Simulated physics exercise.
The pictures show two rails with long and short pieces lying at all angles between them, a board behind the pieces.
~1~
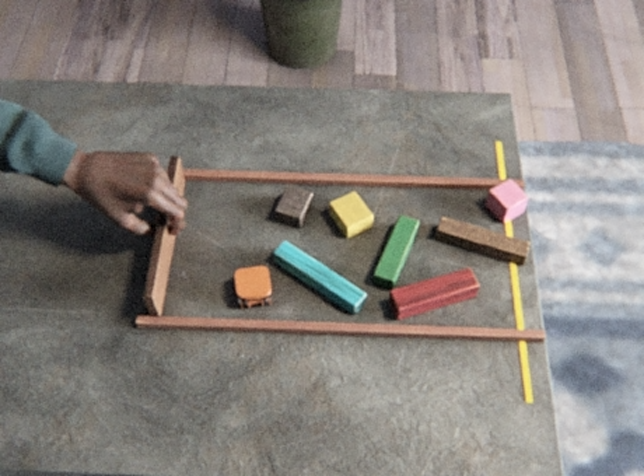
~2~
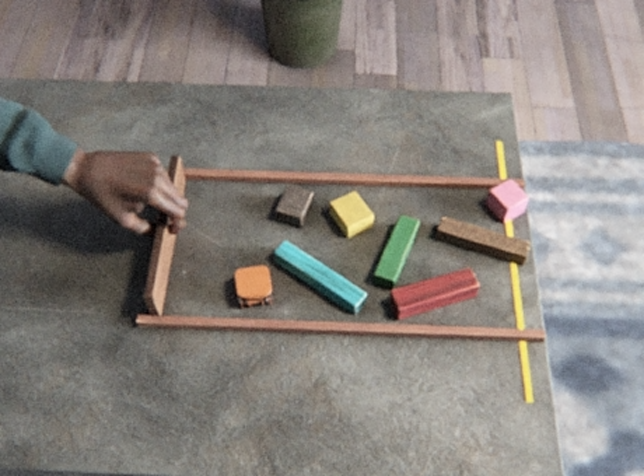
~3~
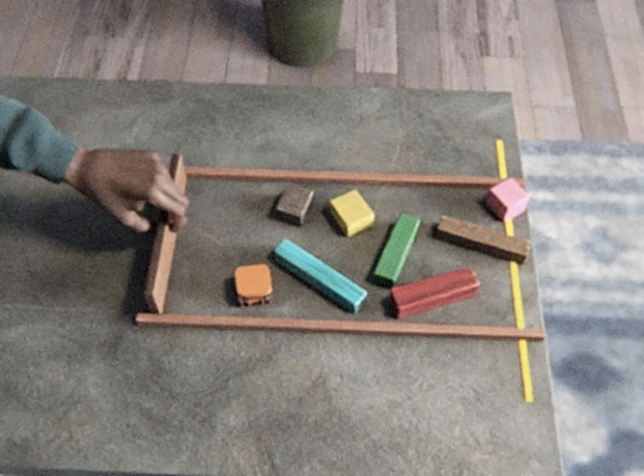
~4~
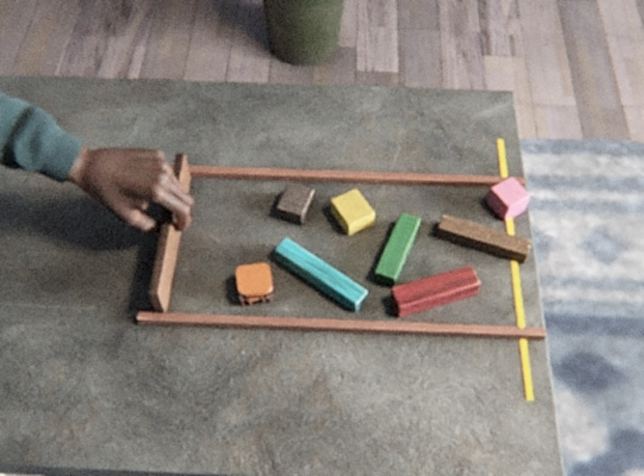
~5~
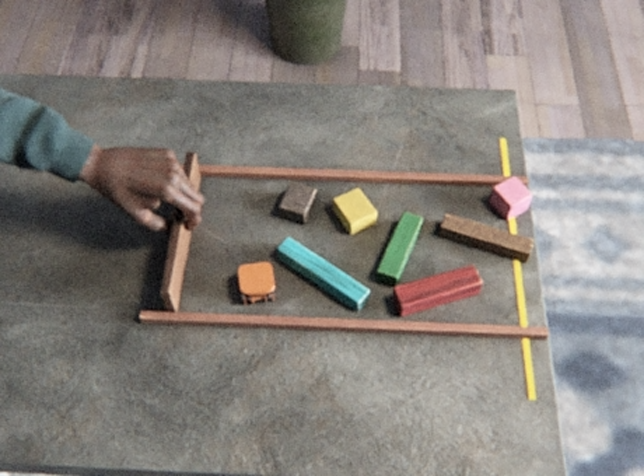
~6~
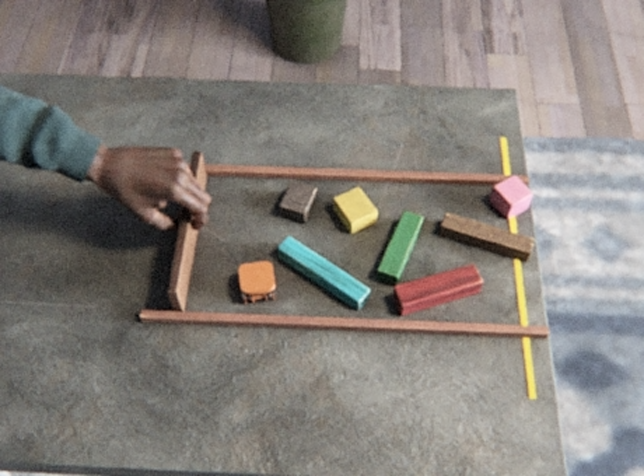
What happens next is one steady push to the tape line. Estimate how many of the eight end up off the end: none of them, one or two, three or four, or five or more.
In this one, a crowd of five or more spills over.
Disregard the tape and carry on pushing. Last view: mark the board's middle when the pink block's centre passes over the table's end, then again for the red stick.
With the pink block it sits around (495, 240), with the red stick around (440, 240).
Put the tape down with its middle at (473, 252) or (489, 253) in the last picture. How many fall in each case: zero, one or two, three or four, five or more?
First tape: Either one or two; second tape: Either three or four.
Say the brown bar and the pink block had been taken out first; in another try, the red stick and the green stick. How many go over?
4 for the first case, 4 for the second.
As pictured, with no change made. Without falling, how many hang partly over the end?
The total here is 2.
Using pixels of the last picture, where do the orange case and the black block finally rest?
The orange case comes to rest at (541, 299), and the black block comes to rest at (528, 208).
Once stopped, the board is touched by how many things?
2.
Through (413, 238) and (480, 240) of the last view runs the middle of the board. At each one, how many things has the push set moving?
I get 7 at the one place and 8 at the other.
Soon after, none off yet; pink block at rest near (511, 197); brown bar at rest near (487, 237); red stick at rest near (438, 290).
Then, none off yet; pink block at rest near (511, 197); brown bar moved a little near (505, 239); red stick moved a little near (483, 285).
Further on, one off so far; pink block moved a little near (522, 194); brown bar falling near (517, 405); red stick tipped well over near (567, 295).
At rest, the number that fall off is five or more; fallen, turquoise stick, yellow block, green stick, red stick, brown bar and pink block.
